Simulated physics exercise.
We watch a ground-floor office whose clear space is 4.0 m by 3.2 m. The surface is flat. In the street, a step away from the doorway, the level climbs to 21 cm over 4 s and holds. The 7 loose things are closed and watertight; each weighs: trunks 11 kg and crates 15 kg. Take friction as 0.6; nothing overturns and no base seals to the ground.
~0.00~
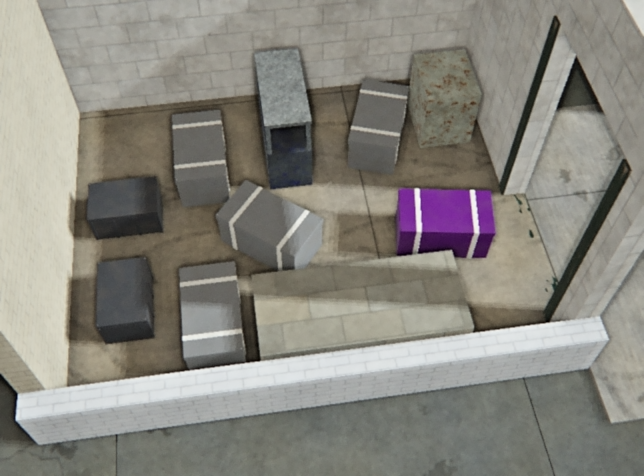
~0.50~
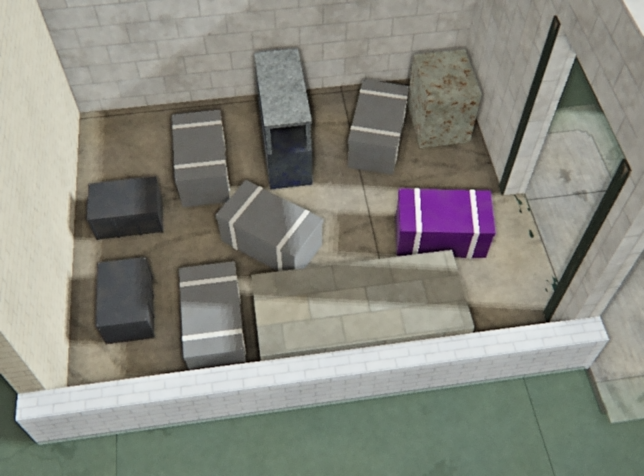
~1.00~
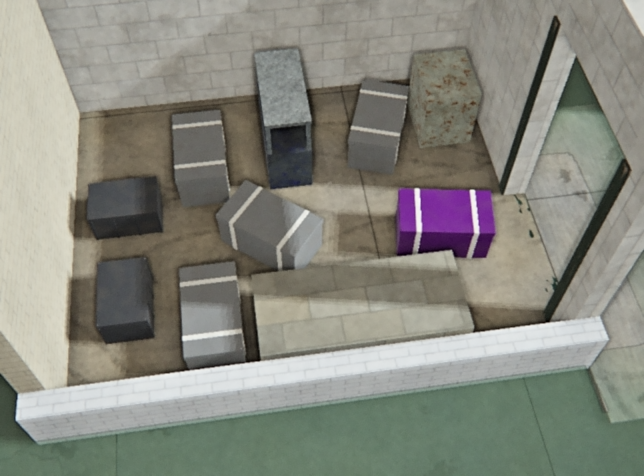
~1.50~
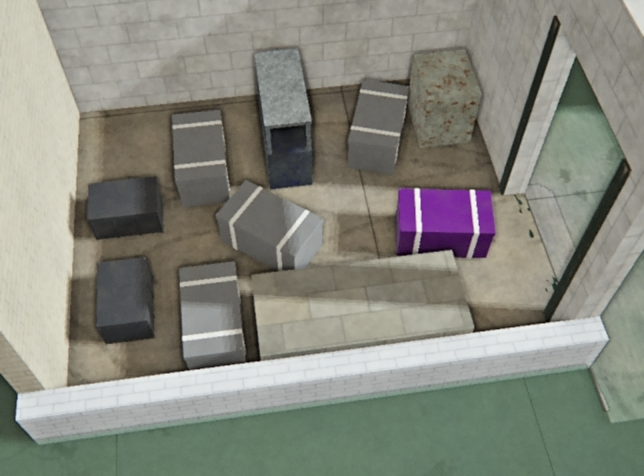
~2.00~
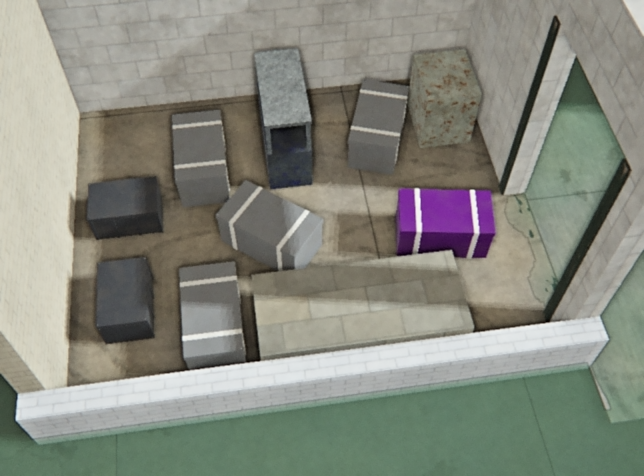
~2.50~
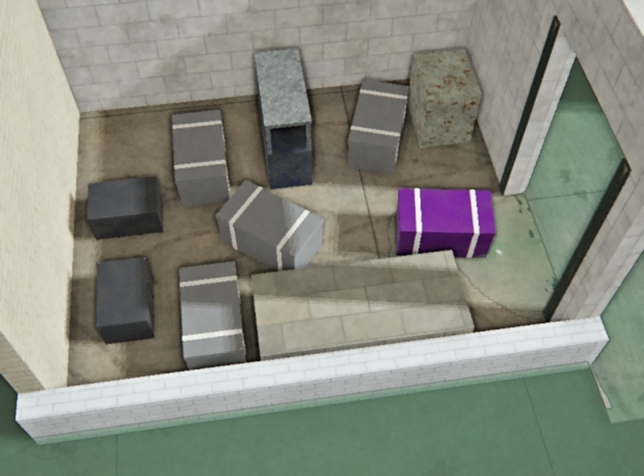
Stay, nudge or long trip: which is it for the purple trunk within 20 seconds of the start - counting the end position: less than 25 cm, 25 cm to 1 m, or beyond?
Purple trunk travels far.
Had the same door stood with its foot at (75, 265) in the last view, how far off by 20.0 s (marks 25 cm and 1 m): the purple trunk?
Then the purple trunk slides a little.
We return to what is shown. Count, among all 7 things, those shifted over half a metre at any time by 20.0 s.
I count 7.
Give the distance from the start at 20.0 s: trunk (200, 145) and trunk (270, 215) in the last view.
In that order: 60 cm, 200 cm.
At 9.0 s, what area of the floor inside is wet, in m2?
Roughly 11.0 m2.
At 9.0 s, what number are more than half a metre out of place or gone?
By then 4.
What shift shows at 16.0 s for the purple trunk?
Roughly 250 cm by then.
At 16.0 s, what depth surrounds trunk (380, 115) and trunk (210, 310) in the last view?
About 15 and 19 cm.
After 4.0 s the purple trunk is near (401, 203), 0.4 m from its start, aground; 0 afloat.
After 9.0 s the purple trunk is near (163, 220), 2.4 m from its start, afloat; 7 afloat.
After 16.0 s the purple trunk is near (137, 179), 2.6 m from its start, afloat; 7 afloat.
After 20.0 s the purple trunk is near (134, 157), 2.7 m from its start, afloat; 7 afloat.
